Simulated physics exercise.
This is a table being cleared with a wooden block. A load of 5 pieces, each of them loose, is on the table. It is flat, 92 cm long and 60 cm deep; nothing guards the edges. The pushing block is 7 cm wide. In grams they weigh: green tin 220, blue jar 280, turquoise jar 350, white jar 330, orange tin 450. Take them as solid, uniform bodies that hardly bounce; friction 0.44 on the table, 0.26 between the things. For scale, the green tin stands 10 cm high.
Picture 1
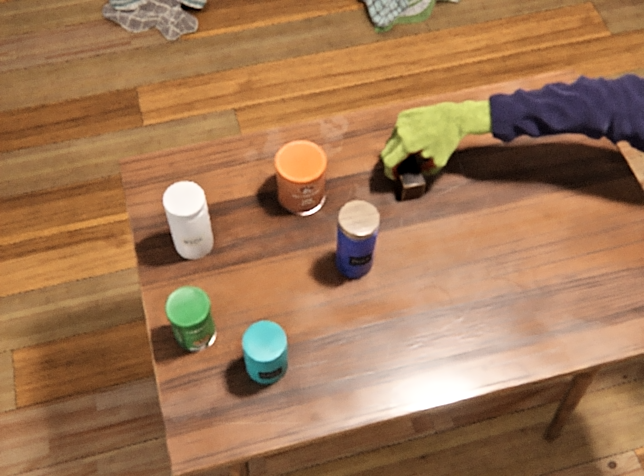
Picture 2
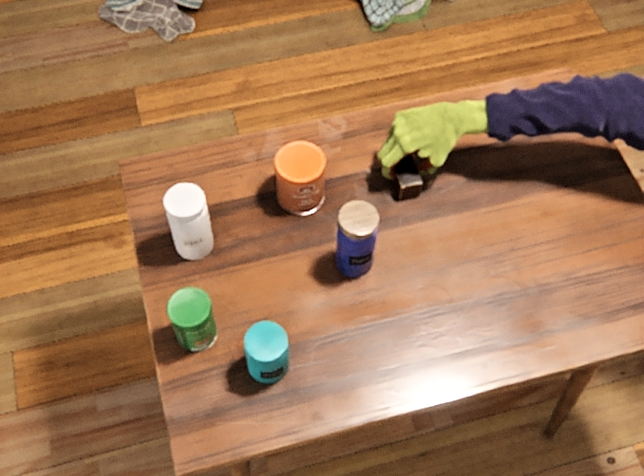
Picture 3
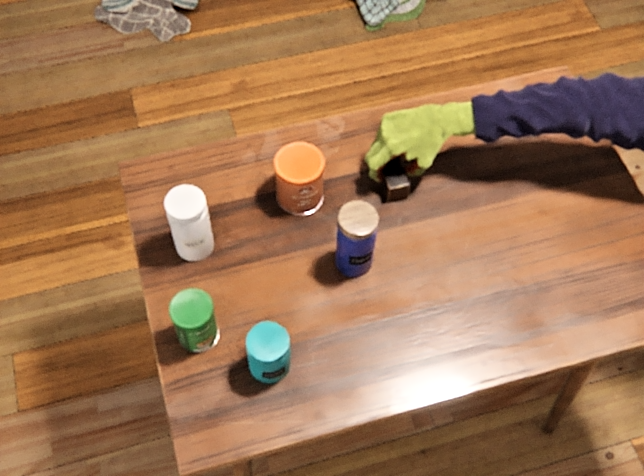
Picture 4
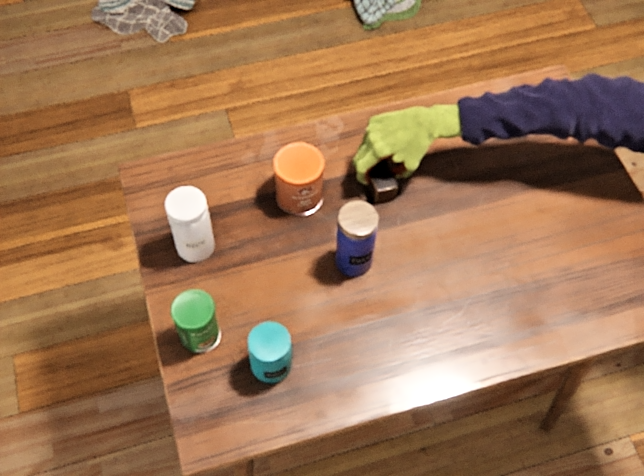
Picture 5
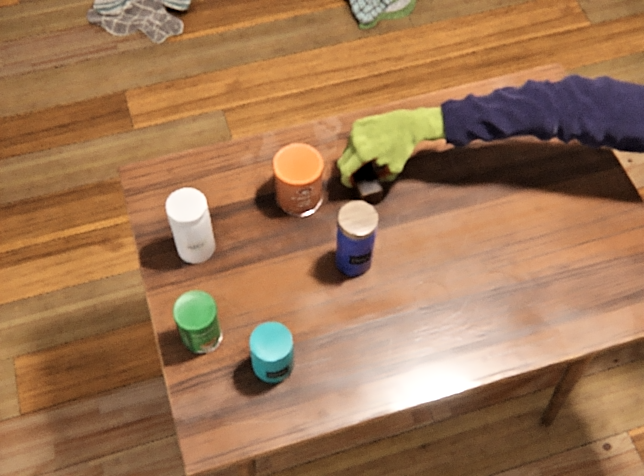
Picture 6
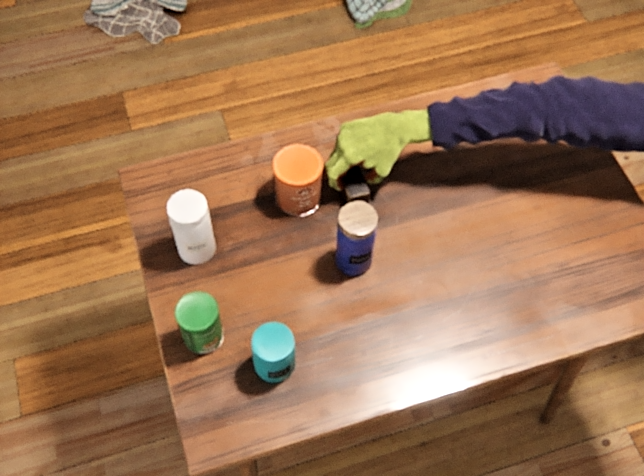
To begin with, a green-gloved hand holds a small dark block at the back of a wooden table, right of the orange, blue, white, green and turquoise containers. The hand then slides the block a short way left, nearing the orange and blue ones, while all five containers stay put.
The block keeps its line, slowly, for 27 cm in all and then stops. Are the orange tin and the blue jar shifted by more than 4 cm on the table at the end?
The orange tin leaves its spot and the blue jar stays put.
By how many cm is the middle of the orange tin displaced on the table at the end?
About 14 cm.
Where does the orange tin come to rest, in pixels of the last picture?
At about (221, 200).
Then, 0.30 s after the last picture, pusher on by 16 cm; orange tin slid 3 cm near (281, 185).
Then, 0.50 s after the last picture, pusher on by 20 cm; orange tin slid 8 cm near (258, 191).
Then, 0.70 s after the last picture, pusher on by 25 cm; orange tin slid 12 cm near (234, 197).
At rest, not toppled but over 4 cm from the start, orange tin; the other 4 in place, give or take 4 cm. Seen from the same camera at the end, orange tin near (221, 199), blue jar near (356, 240).
